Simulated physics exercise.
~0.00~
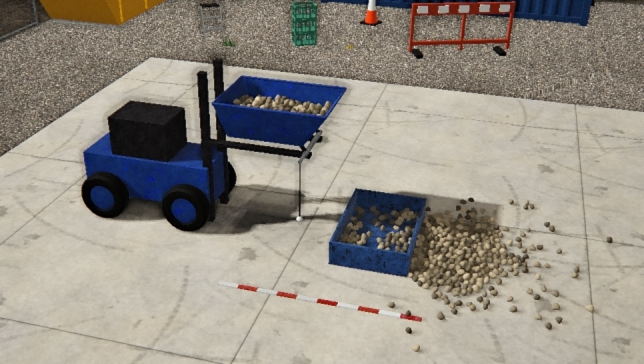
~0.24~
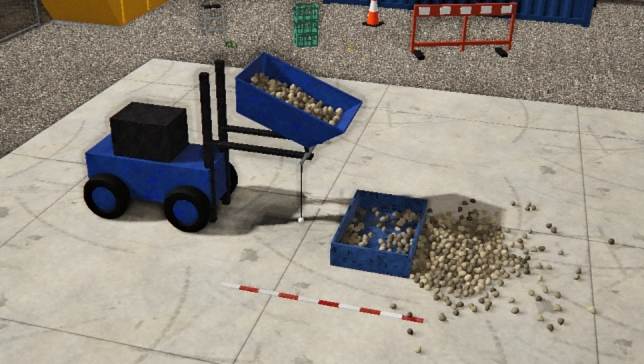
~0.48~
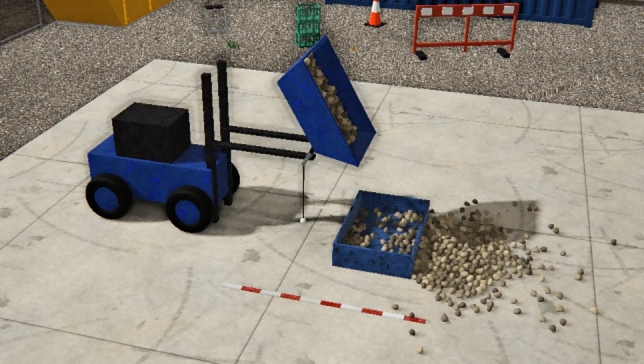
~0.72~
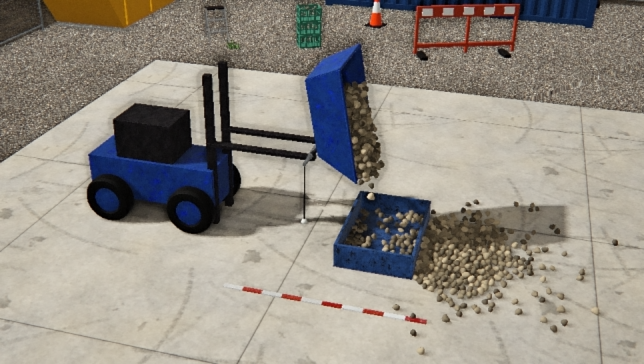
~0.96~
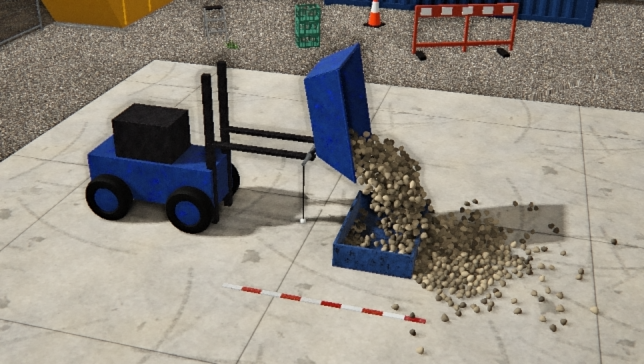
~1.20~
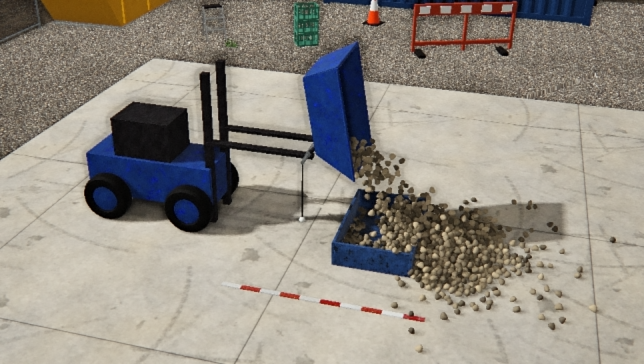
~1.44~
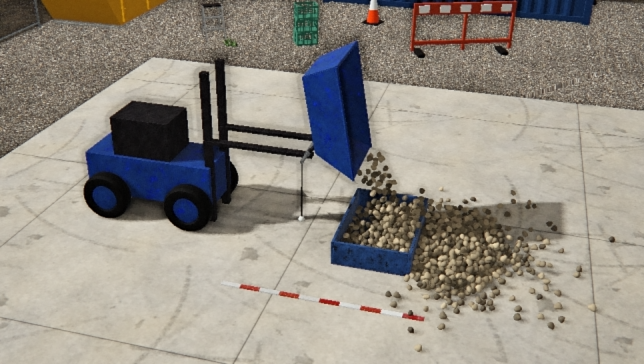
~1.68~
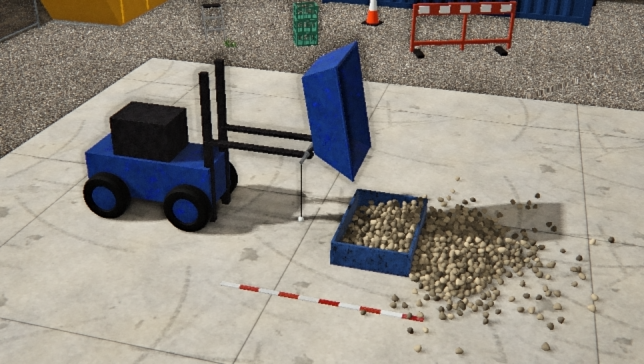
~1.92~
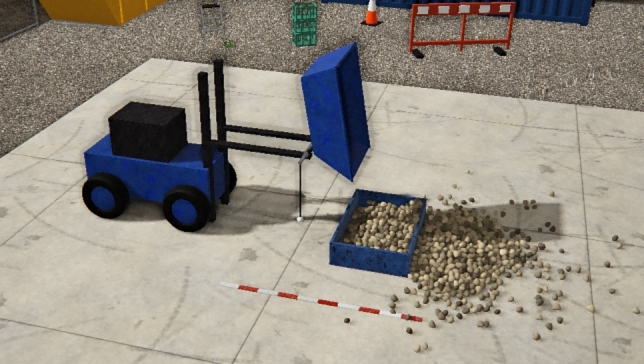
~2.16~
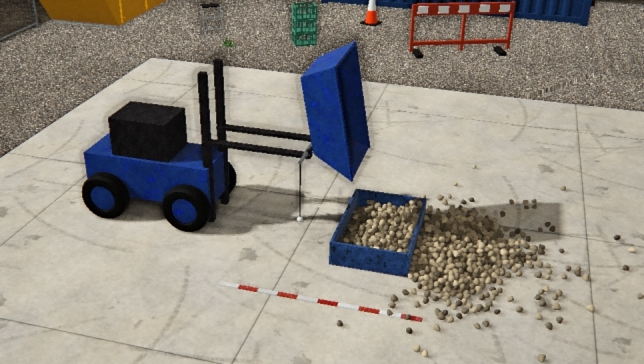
A blue forklift with black wheels and a black block on top stands at the left of a pale concrete yard, seen from the side and slightly above, holding up a blue skip of round stones. Below to the right sits a blue bin, partly filled, with stones heaped beside it and a red-and-white staff in front. The skip tips steeply to the right, and its stones slide toward the lower edge. They pour out in a thick stream, some landing in the bin and others spilling over the heap. The skip stays tilted and empty above the fuller bin and wider pile.
